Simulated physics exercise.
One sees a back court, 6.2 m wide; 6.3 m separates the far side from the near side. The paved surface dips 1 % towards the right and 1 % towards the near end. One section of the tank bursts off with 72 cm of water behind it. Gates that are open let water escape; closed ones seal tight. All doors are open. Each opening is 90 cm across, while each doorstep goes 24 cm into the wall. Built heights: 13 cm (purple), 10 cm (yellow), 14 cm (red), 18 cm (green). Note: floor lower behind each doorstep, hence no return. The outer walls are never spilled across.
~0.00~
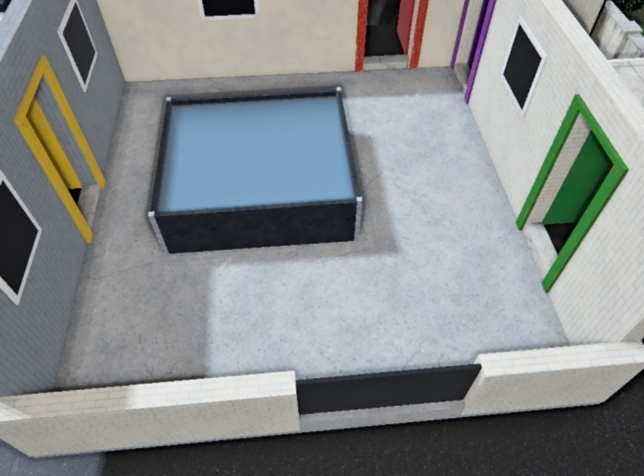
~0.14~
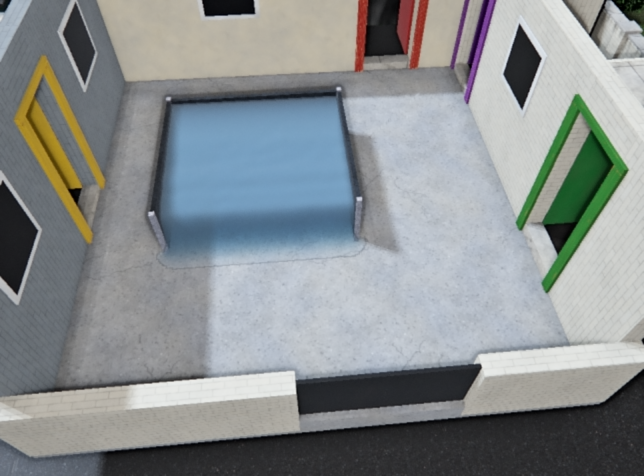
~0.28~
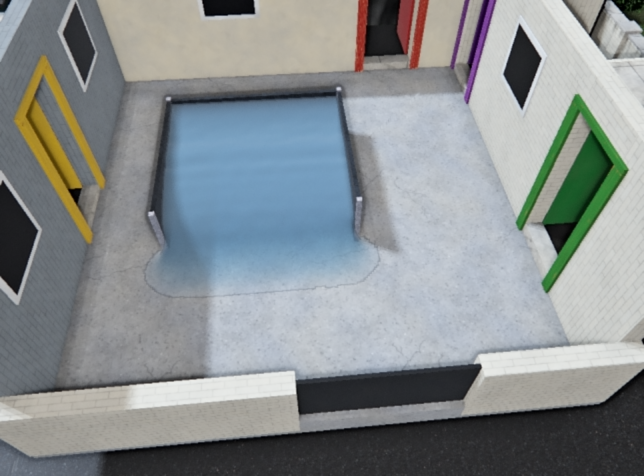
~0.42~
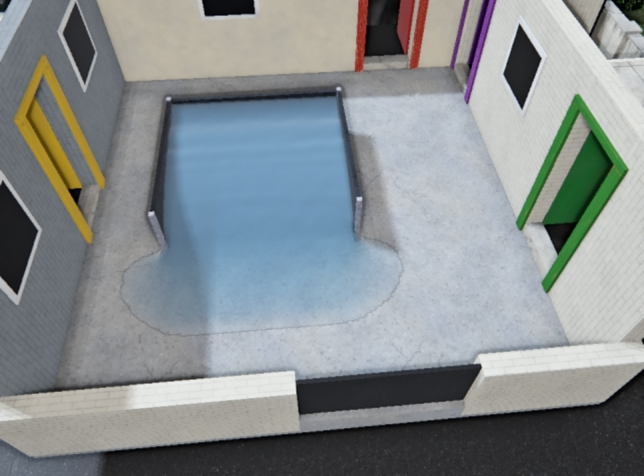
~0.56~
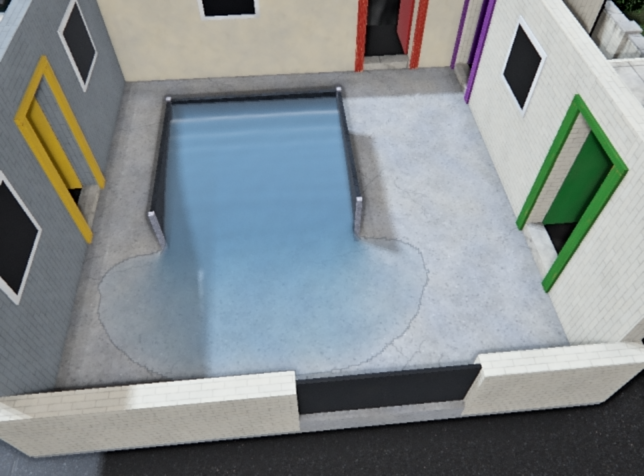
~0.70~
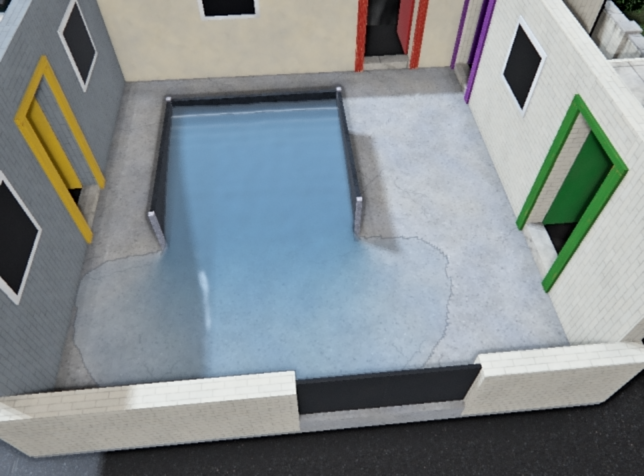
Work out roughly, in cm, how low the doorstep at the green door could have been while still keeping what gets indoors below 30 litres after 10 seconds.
No lower than about 18.5 cm.
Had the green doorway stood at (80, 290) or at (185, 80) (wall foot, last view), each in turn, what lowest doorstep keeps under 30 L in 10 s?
Around 13.5 and 19 cm respectively.
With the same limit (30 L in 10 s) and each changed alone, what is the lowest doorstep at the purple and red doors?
About 18 cm at purple and 14.5 cm at red.
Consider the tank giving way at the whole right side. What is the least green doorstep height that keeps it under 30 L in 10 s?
That way, roughly 26 cm.
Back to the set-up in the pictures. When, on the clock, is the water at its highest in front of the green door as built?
The level tops out around 3.4 s.
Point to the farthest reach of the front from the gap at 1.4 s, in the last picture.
Lab note: Front tip approx. at (549, 379).
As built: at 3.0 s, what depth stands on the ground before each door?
At the purple door the depth is 0 cm, at yellow 9 cm, at red 0 cm and at green 23 cm.
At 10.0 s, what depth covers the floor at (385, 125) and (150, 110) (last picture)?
Roughly 17 cm and 8 cm.
After 1.4 s water covers 35 % of the floor, deepest (53 cm) near (274, 388); it has not reached the green door.
After 3.0 s water covers 50 % of the floor, deepest (49 cm) near (578, 376); 23 cm at the green door, 1 litre in over its 18 cm doorstep.
After 10.0 s water covers 100 % of the floor, deepest (20 cm) near (503, 196); 12 cm at the green door, 34 litres in over its 18 cm doorstep.
At the green door as built, the water arrived by 2.3 s and peaked near 24 cm at 3.4 s.
With a doorstep of 17 cm, 44 litres would have come in within the 10 s; with 22.5 cm, 8 litres. So under 30 litres takes about 18.5 cm.
